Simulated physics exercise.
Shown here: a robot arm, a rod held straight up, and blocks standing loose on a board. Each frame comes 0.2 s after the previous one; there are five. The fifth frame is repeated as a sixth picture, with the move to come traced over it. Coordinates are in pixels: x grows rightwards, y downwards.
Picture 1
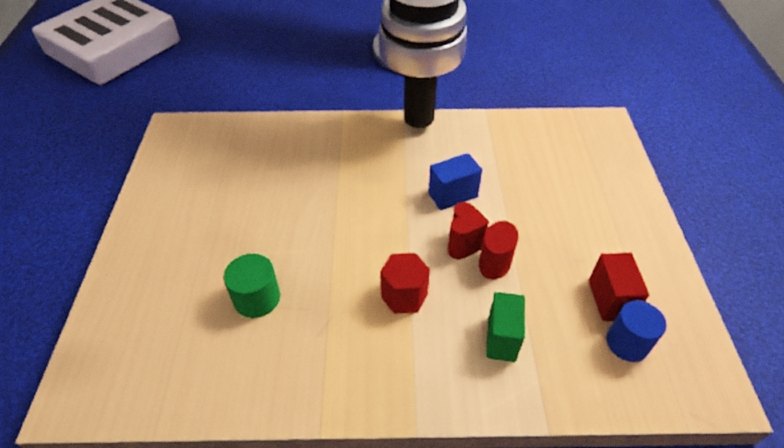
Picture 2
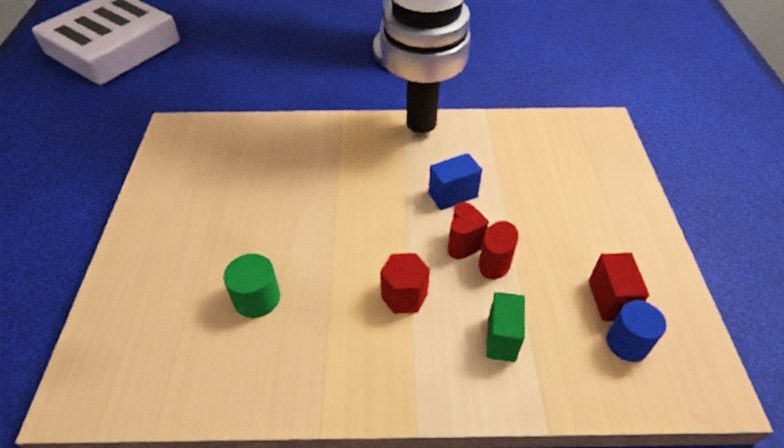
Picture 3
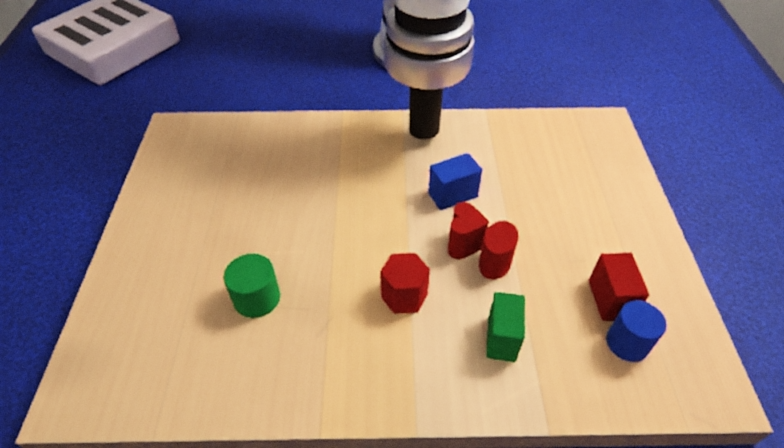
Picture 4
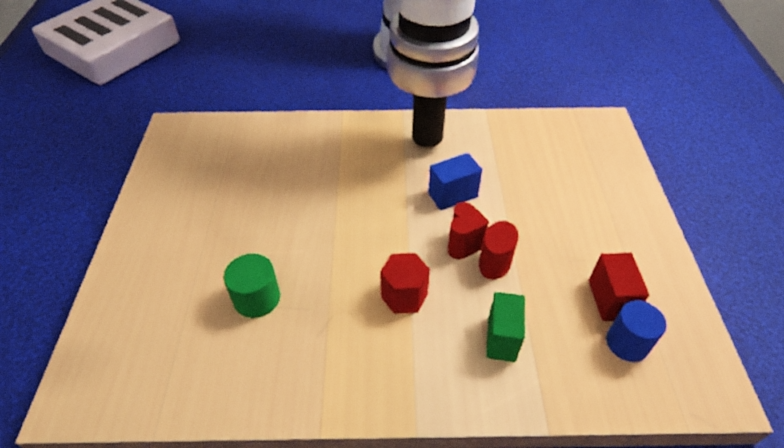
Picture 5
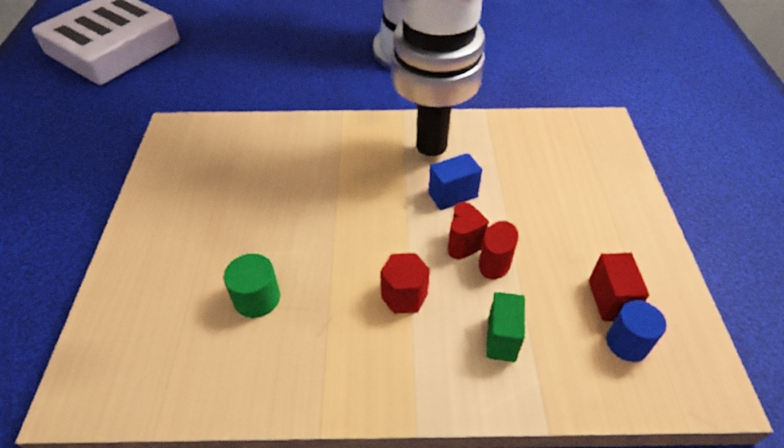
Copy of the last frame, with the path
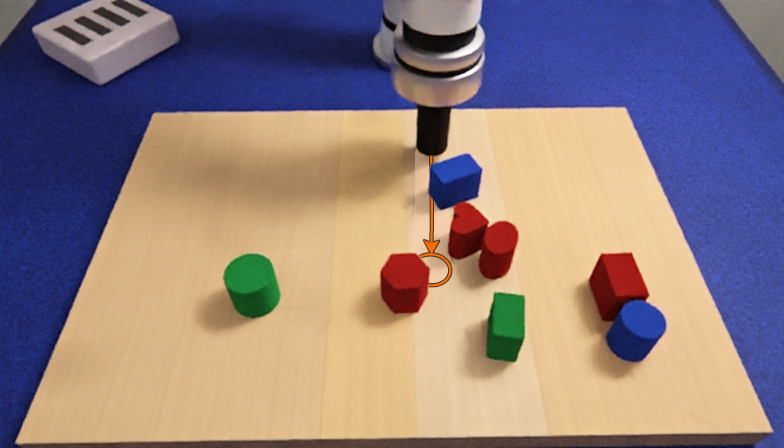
Robot arm with a black rod inching forward and slightly right over a wooden board, the red, green and blue blocks staying still.
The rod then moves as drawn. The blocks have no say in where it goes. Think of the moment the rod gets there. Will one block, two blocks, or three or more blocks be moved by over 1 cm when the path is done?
Once the path ends, one block will have shifted.
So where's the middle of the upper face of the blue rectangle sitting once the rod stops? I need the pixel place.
I think it will end close to (469, 182).
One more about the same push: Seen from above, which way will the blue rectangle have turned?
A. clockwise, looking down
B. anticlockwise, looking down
My pick is B.
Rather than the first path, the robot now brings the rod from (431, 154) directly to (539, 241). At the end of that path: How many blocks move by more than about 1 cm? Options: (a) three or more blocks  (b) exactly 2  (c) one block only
The one that fits is c, one block only.
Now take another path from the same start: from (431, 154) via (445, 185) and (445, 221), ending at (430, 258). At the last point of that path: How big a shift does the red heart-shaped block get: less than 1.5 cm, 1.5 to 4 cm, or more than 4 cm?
Beyond 4 cm.
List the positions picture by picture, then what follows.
The first picture shows rod tip (419, 119); block tops, blue rectangle (456, 167); red heart-shaped block (467, 218).
The second picture shows rod (421, 124); blocks unchanged.
The third picture shows rod (424, 130); blocks unchanged.
The fourth picture shows rod (428, 137); blocks unchanged.
The fifth picture shows rod (432, 146); blue rectangle (456, 167); red heart-shaped block (467, 218).
Path on the board, from (431, 154) directly to (431, 269).
The first path, step by step. One third of the way, rod (432, 180); blue rectangle (462, 175), turned 30° anticlockwise.
Two thirds of the way, rod (432, 219); blue rectangle (469, 182), turned 60° anticlockwise.
At the end, rod (432, 261); blue rectangle (469, 182), turned 60° anticlockwise; red heart-shaped block in place.
